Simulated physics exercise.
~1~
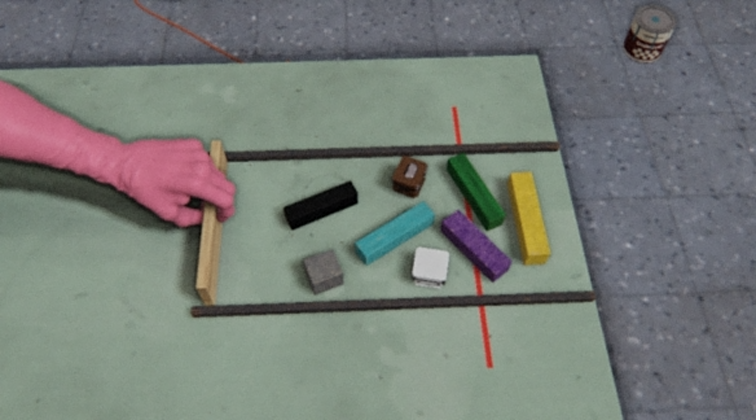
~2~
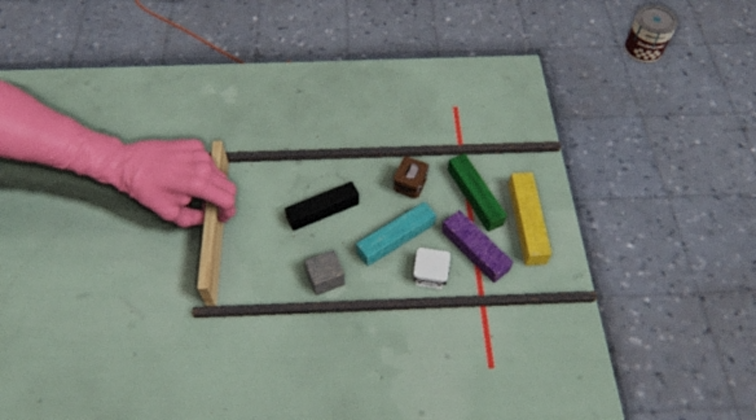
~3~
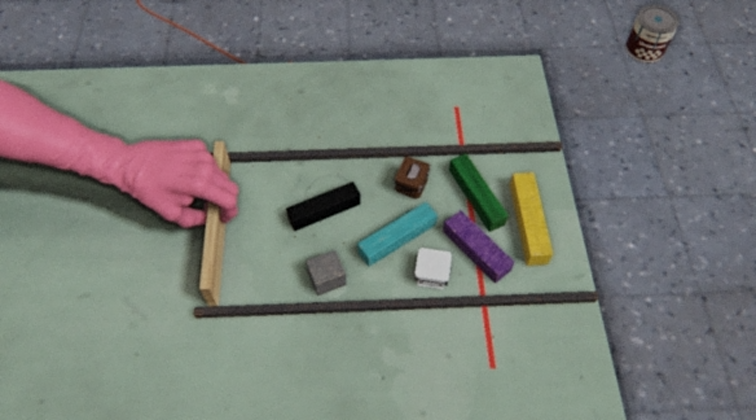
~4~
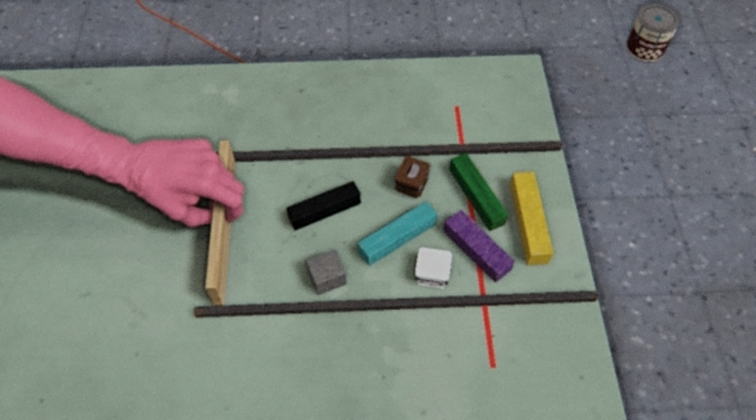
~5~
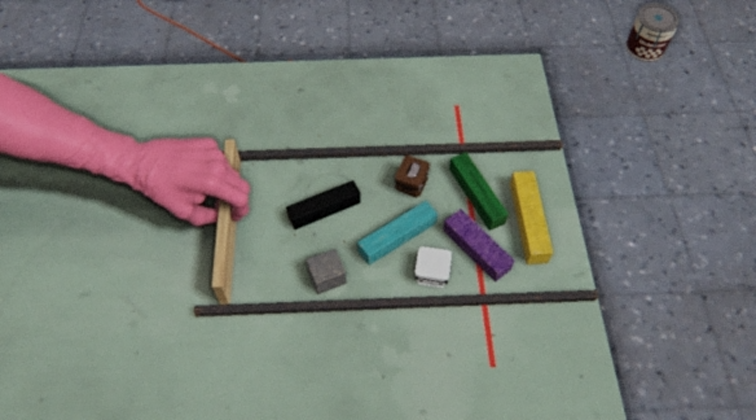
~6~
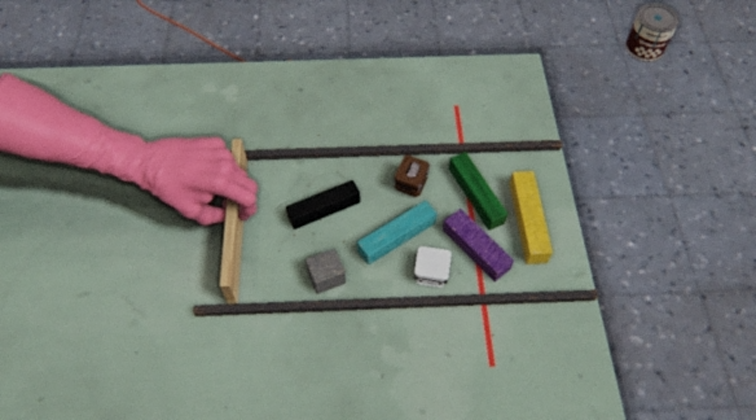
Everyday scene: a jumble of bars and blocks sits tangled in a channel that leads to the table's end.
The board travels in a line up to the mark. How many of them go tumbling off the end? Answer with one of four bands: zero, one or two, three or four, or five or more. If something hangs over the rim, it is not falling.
Zero.
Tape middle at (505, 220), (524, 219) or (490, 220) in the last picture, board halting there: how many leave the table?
In order, the counts are 1, 2 and 0.
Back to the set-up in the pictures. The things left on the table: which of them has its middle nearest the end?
It's the yellow bar that ends up nearest.
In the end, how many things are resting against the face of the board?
Count recorded: 3.
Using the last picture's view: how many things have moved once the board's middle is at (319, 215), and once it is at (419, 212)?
The count is 2 at the first point and 7 at the second.
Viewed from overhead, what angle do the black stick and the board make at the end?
It works out to near 0°.
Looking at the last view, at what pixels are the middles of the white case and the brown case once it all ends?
Around (532, 275), then around (478, 158).
Soon after, none off yet; yellow bar at rest near (530, 216); green stick at rest near (477, 190); purple bar at rest near (477, 245).
After that, none off yet; yellow bar at rest near (530, 216); green stick at rest near (482, 189); purple bar at rest near (477, 245).
And then, none off yet; yellow bar moving near (536, 215); green stick displaced a little near (499, 186); purple bar displaced a little near (514, 248).
In the end, the number that fall off is zero.
